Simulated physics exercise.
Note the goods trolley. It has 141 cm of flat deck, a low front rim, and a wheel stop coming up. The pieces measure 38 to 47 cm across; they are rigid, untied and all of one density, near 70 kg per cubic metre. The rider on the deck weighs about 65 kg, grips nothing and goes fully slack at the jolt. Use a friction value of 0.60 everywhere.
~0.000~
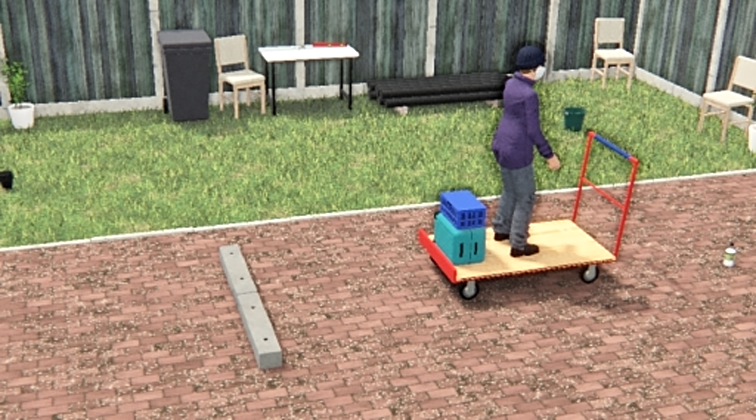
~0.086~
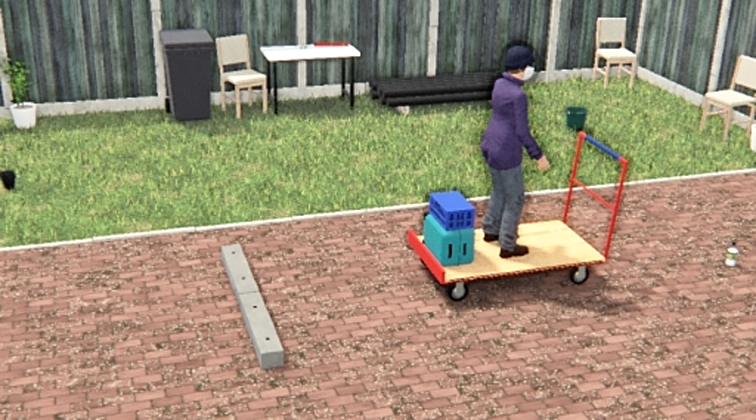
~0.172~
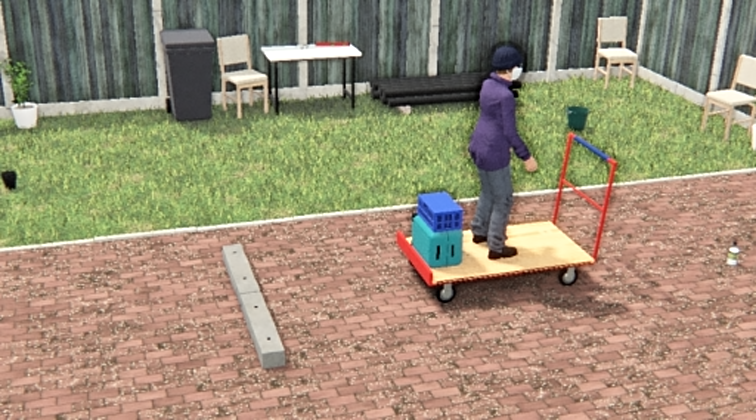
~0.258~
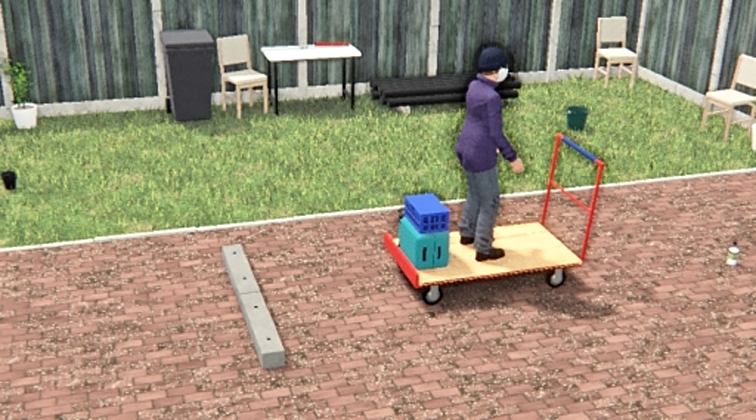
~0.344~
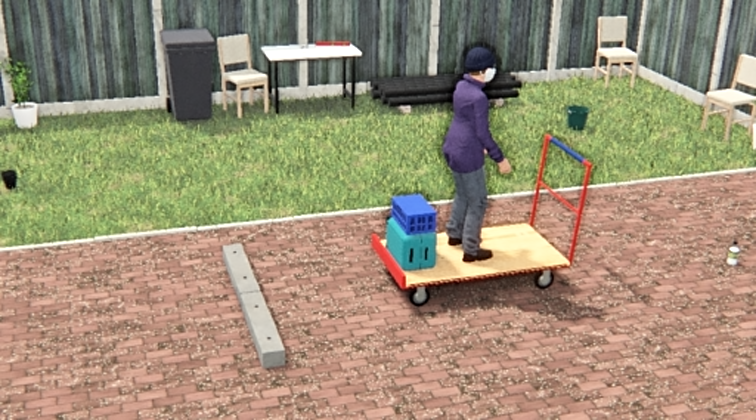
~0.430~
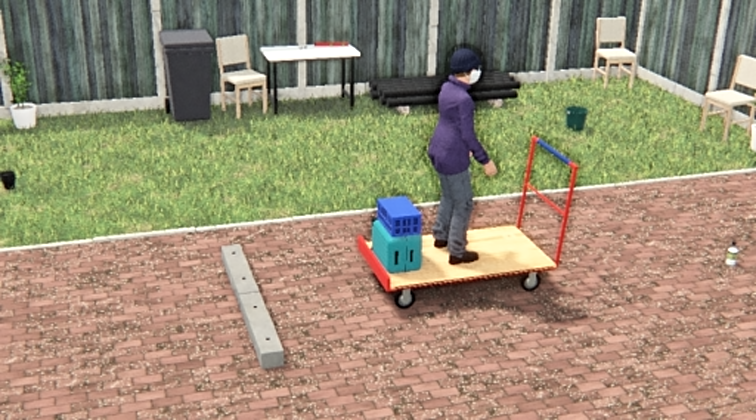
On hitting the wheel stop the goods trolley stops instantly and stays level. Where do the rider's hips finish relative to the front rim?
The rider's hips finish beyond the front rim.
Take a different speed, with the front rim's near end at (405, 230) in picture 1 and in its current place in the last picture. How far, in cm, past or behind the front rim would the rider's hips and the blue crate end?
The hips would end 100 cm behind the front rim, and the blue item 50 cm behind it.
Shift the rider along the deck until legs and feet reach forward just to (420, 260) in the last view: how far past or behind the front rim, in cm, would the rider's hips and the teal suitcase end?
Result: Hips 90 cm beyond the rim; teal 10 cm beyond it.
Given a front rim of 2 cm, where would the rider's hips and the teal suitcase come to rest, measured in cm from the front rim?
You'd find the hips 70 cm beyond the rim and the teal item 20 cm beyond.
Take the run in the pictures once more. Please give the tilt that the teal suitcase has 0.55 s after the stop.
Around 30° from upright.
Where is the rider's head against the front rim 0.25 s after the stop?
Position: Approx. 40 cm behind the front rim.
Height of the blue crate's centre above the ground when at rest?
About 10 cm.
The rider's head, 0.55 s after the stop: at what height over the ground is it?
The head is some 90 cm up.
Impact comes at 1.19 s.
After 1.44 s the rider's hips are 23 cm behind the rim, near (275, 189) in the last picture's view.
After 1.74 s the rider's hips are 11 cm past the rim, near (230, 214) in the last picture's view.
After 2.19 s the rider's hips are 24 cm past the rim, near (216, 275) in the last picture's view.
Final state at 4.2 s, past the rim, teal suitcase, blue crate and the rider's hips; nothing is left behind it.
